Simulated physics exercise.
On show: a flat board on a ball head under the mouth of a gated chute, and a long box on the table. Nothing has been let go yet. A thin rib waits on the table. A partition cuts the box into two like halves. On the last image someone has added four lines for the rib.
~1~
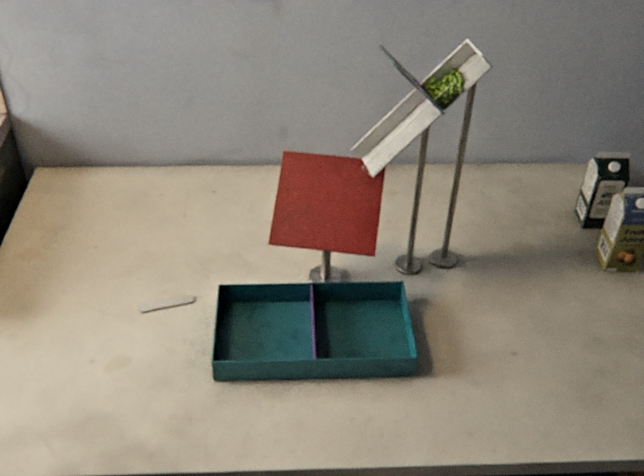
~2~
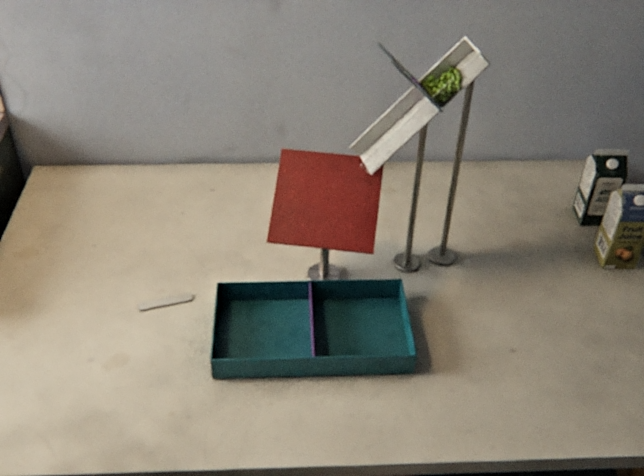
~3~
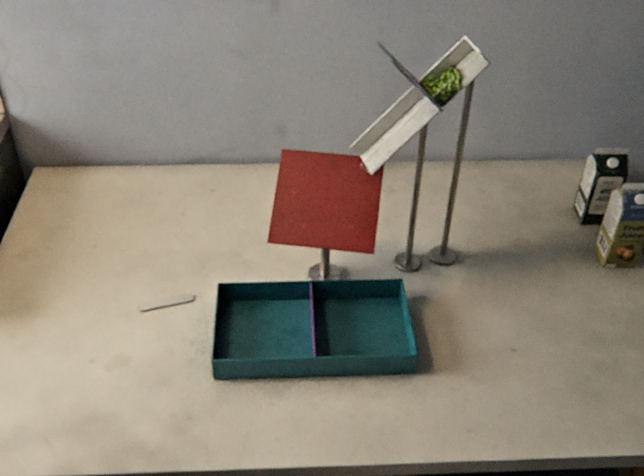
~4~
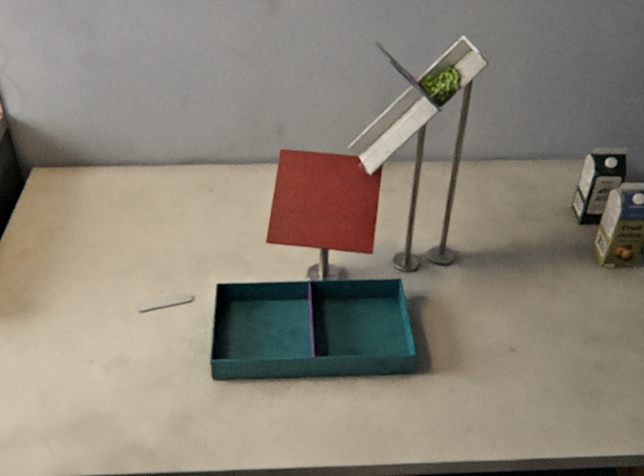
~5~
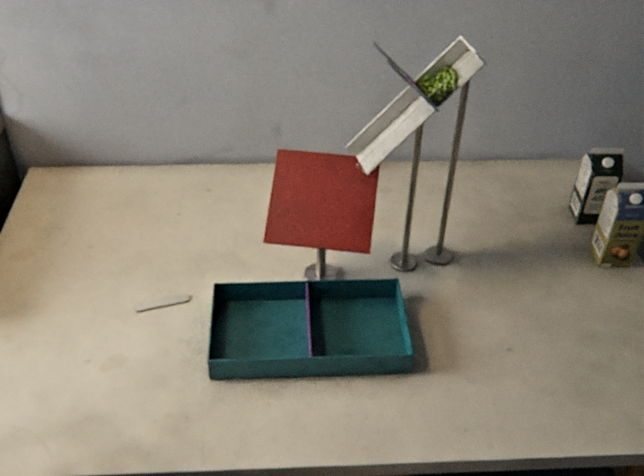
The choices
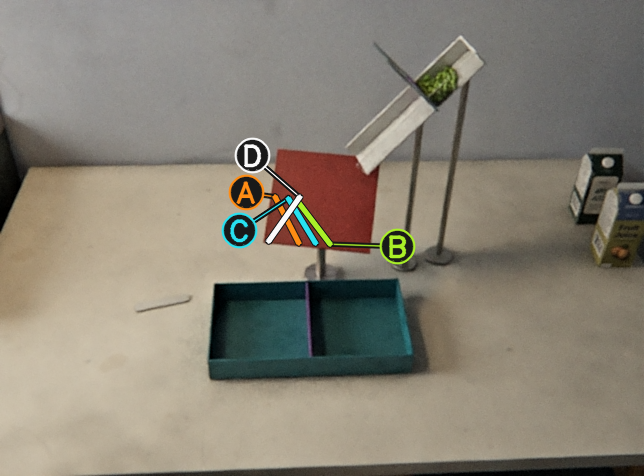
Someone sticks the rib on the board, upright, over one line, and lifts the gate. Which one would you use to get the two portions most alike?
Best: A.
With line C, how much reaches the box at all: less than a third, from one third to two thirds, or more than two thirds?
It is more than two thirds.
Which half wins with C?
The right half.
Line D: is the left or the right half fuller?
Left.
On the marked copy, line A from (275, 196) to (298, 243); line B from (298, 202) to (330, 244); line C from (288, 198) to (315, 243); line D from (299, 197) to (268, 241).
For line A, of what is caught, roughly a third in the left half, roughly two thirds in the right.
For line B, of what is caught, about a tenth in the left half, almost all in the right.
For line C, of what is caught, about a tenth in the left half, almost all in the right.
For line D, of what is caught, almost all in the left half, about a tenth in the right.
